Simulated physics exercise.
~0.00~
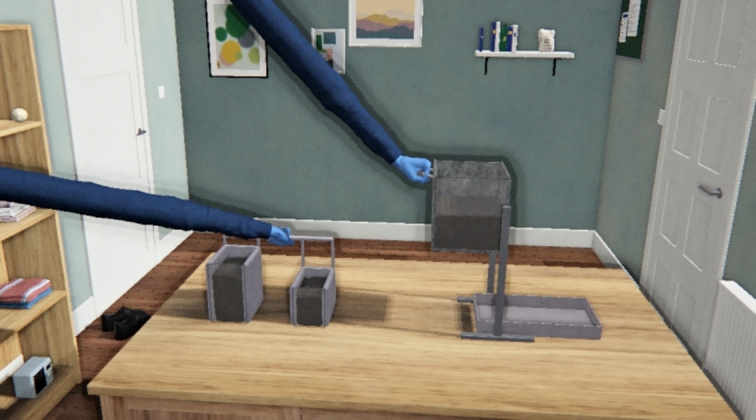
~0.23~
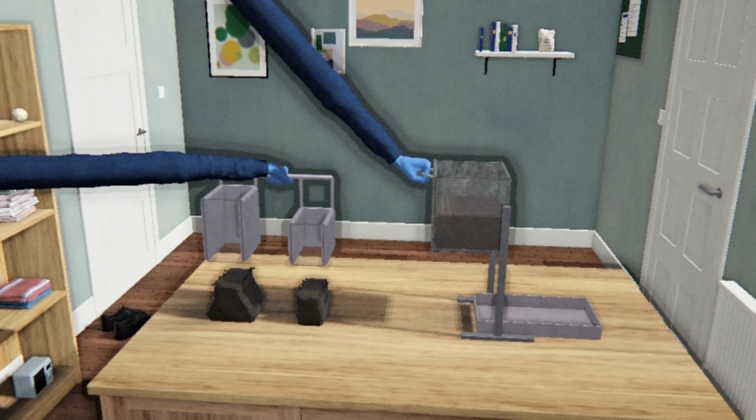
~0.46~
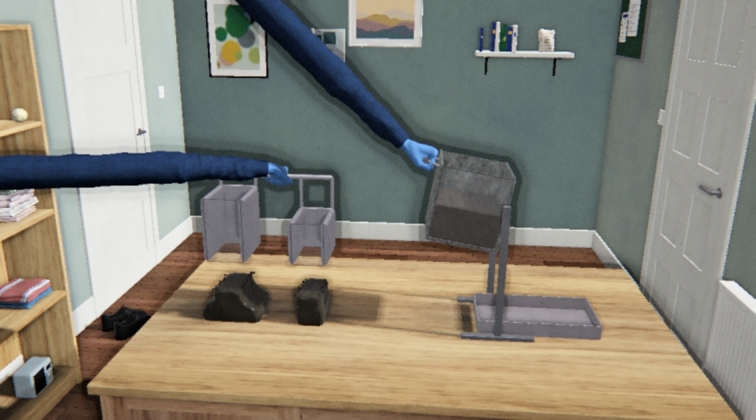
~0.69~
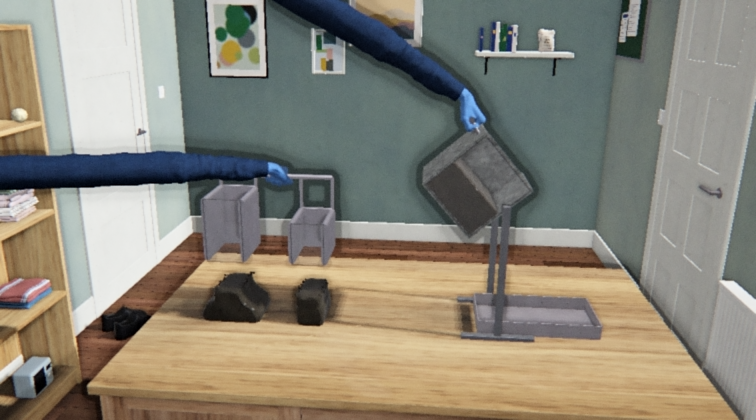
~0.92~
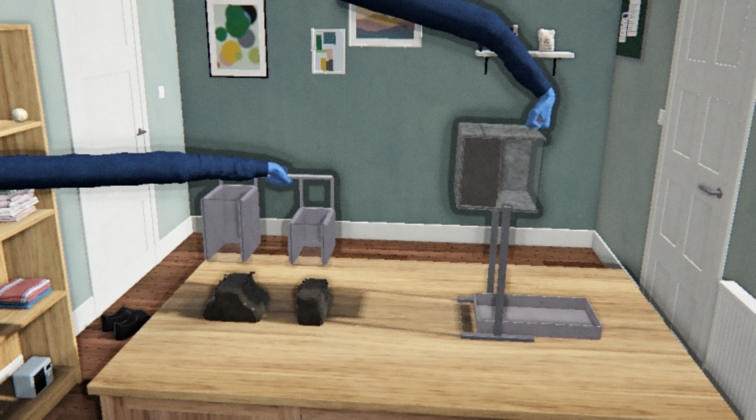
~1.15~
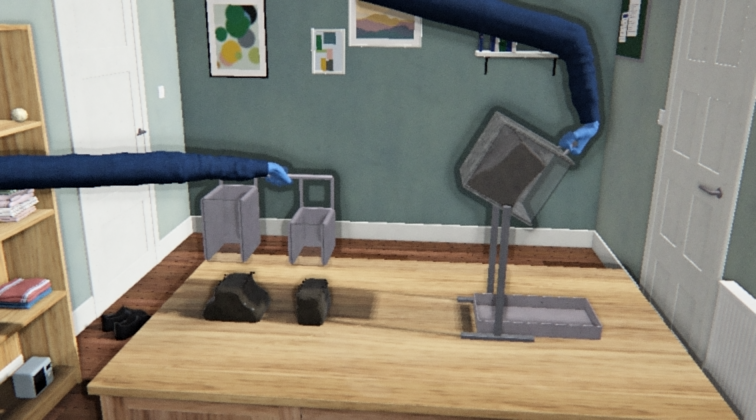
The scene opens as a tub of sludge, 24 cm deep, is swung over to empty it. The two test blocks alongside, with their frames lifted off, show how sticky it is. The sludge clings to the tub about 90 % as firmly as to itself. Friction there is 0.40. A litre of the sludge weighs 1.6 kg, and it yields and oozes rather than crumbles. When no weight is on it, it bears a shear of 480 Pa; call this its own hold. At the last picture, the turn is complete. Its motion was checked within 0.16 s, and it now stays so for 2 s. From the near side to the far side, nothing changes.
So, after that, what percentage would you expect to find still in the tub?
I would expect about 0 % still in the tub.
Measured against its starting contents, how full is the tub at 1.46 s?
Near 20 %.
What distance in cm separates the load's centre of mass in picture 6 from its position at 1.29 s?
Measured shift, roughly 12 cm.
By 1.29 s, the tub is at 119 degrees and holds 61 %.
By 1.46 s, the tub is at 119 degrees and holds 19 %.
By 1.63 s, the tub is at 119 degrees and holds 0 %.
By 1.80 s, the tub is at 119 degrees and holds 0 %.
By 3.15 s, at the end, the tub is at 119 degrees and holds 0 %.
